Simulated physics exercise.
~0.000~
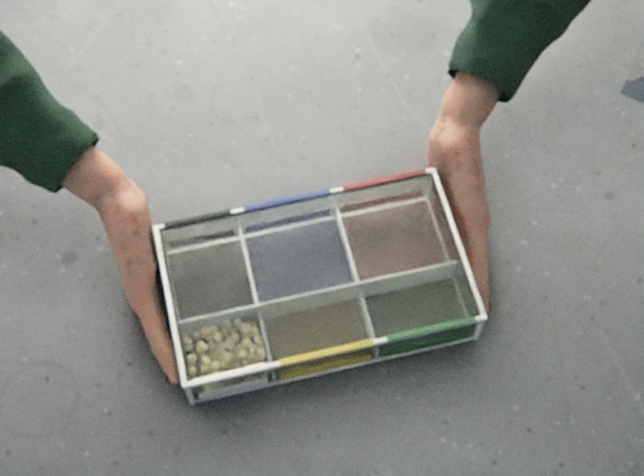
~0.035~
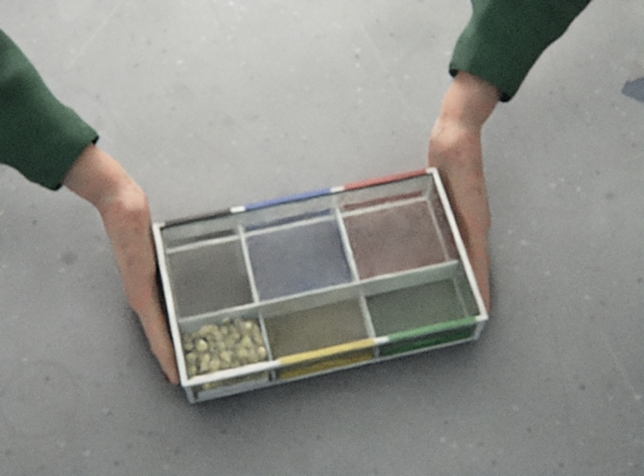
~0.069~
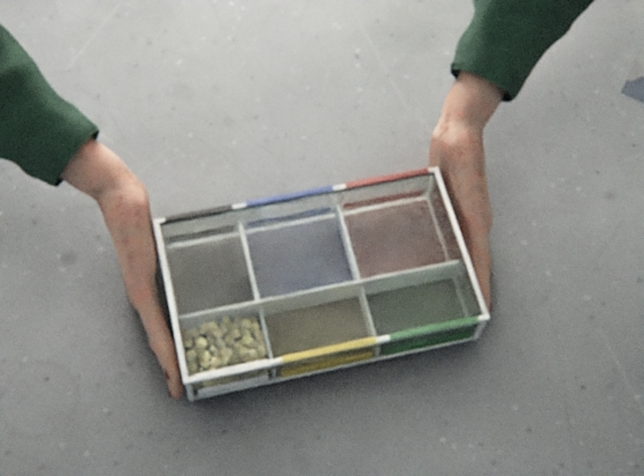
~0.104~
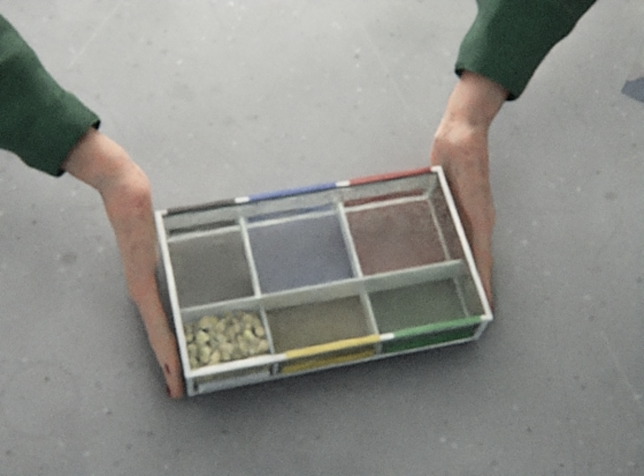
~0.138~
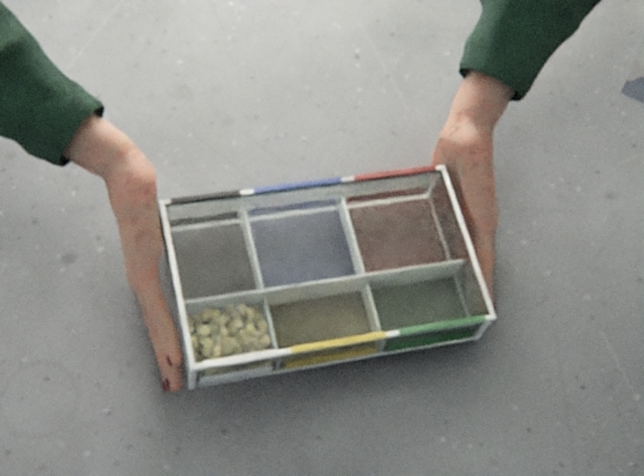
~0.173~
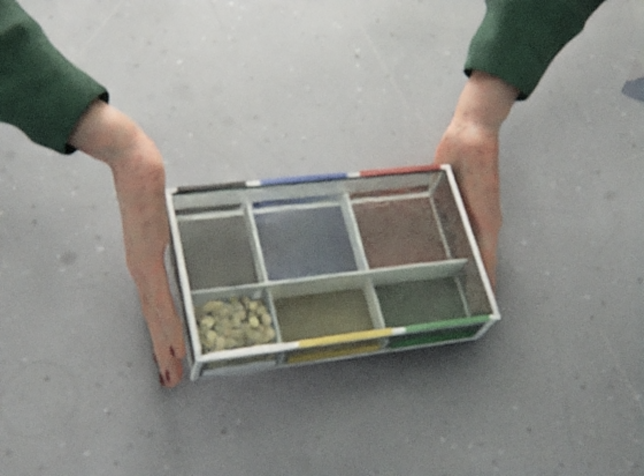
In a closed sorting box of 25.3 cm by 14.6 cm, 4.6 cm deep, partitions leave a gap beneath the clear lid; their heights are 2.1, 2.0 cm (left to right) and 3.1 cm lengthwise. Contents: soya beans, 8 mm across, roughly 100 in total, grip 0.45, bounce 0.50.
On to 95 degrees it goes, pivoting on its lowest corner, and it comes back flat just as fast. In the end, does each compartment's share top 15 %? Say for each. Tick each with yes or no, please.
Red compartment - no; blue compartment - no; green compartment - yes; yellow compartment - no; white compartment - no; black compartment - no.
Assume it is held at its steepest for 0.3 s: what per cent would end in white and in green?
Then, in per cent: White 0; green 90.
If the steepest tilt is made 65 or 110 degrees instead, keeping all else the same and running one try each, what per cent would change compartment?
Roughly 40 percent, then roughly 100 percent.
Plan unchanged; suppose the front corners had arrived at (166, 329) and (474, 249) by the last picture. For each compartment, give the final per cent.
Red 0, blue 0, green 0, yellow 0, white 55, black 45.
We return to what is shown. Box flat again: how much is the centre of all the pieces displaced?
18.5 cm, roughly.
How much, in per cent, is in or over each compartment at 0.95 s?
Red = 0, blue = 0, green = 20, yellow = 25, white = 55, black = 0 (per cent).
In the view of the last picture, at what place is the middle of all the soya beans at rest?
Somewhere around (440, 315) in the final frame.
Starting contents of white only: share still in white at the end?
That comes out at about 0 percent.
After 0.95 s, tilt 95 degrees; green 20 %, yellow 25 %, white 55 %.
After 1.46 s, tilt 43 degrees; red 5 %, green 85 %, yellow 5 %.
Then, at 2.04 s, tilt 0 degrees; red 5 %, green 85 %, yellow 5 %.
At rest (2.7 s), red 5 %, blue 0 %, green 85 %, yellow 5 %, white 0 %, black 0 %.
